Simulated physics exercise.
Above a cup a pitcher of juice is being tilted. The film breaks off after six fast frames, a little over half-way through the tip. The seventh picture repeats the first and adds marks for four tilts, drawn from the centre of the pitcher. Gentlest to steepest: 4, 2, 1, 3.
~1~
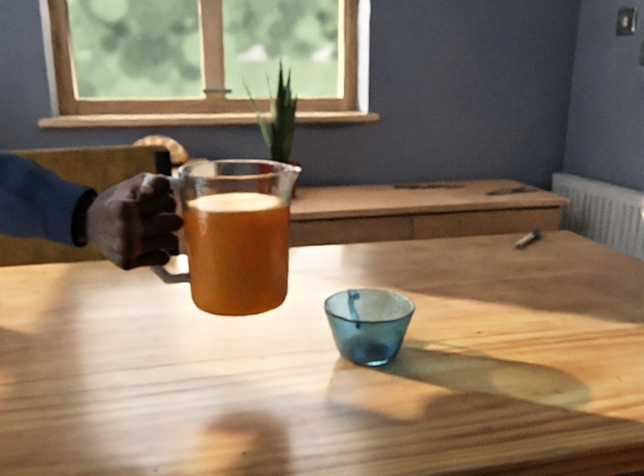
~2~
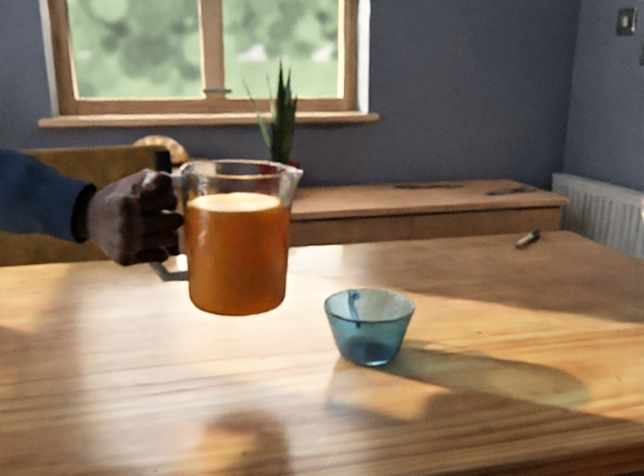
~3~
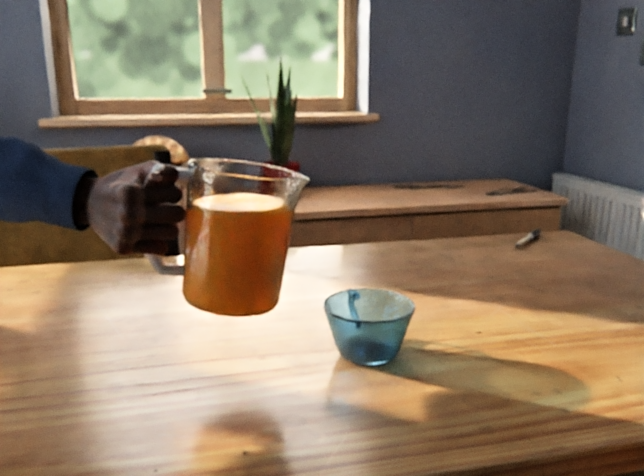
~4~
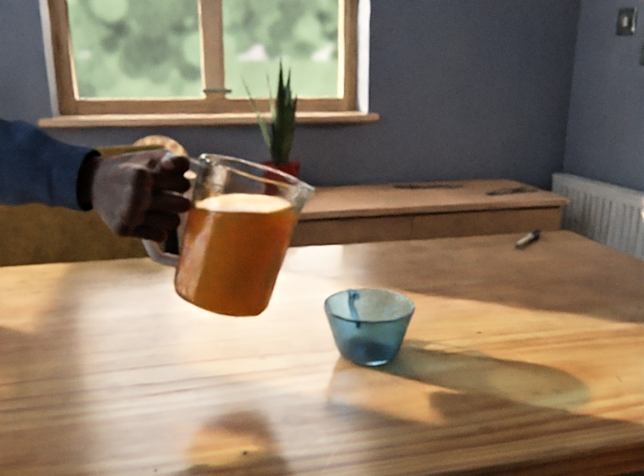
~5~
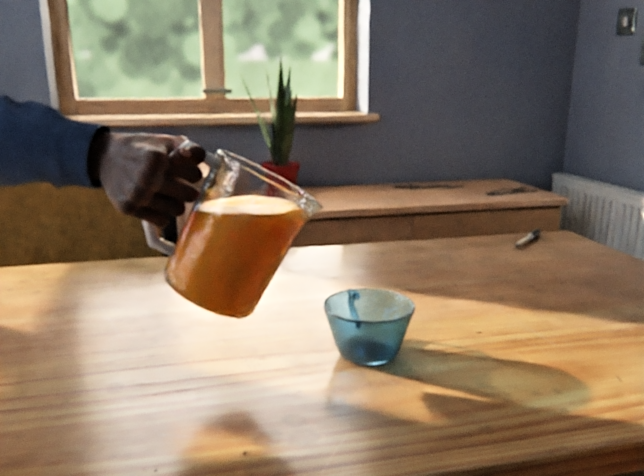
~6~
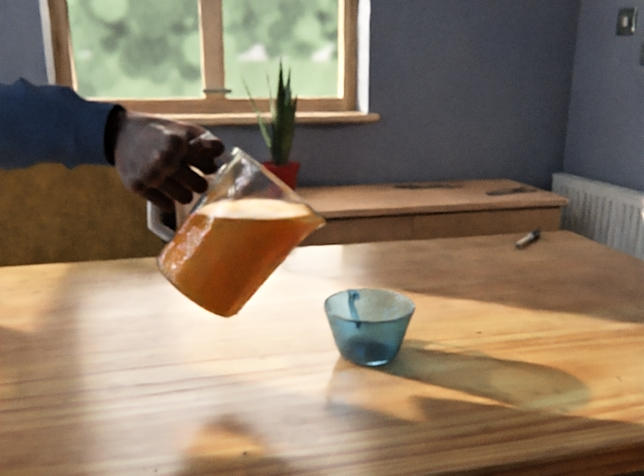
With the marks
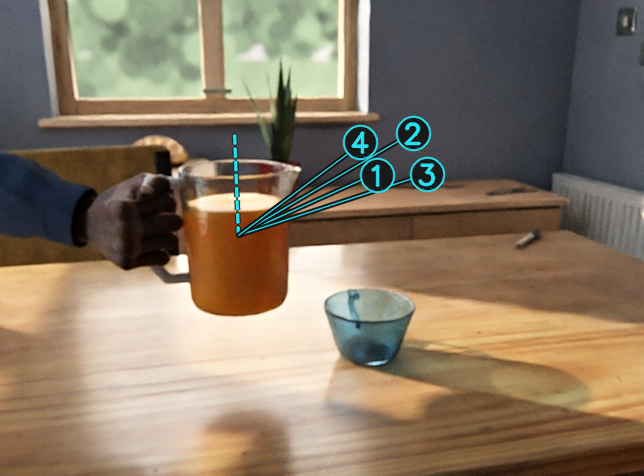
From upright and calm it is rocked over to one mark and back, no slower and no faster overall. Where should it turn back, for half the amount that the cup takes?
4.
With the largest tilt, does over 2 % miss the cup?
Yes.
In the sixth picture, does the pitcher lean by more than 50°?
No.
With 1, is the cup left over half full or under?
Over.
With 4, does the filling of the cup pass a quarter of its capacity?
Yes.
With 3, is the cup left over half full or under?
Over half.
On the marked copy, 1 at (360, 180); 2 at (398, 141); 3 at (411, 178); 4 at (347, 153).
With 1, the cup ends with about 82 % of what it can hold; 10 % of the juice is spilt.
With 2, the cup ends with about 66 % of what it can hold; 5 % of the juice is spilt.
With 3, the cup ends with about 79 % of what it can hold; 24 % of the juice is spilt.
With 4, the cup ends with about 49 % of what it can hold.
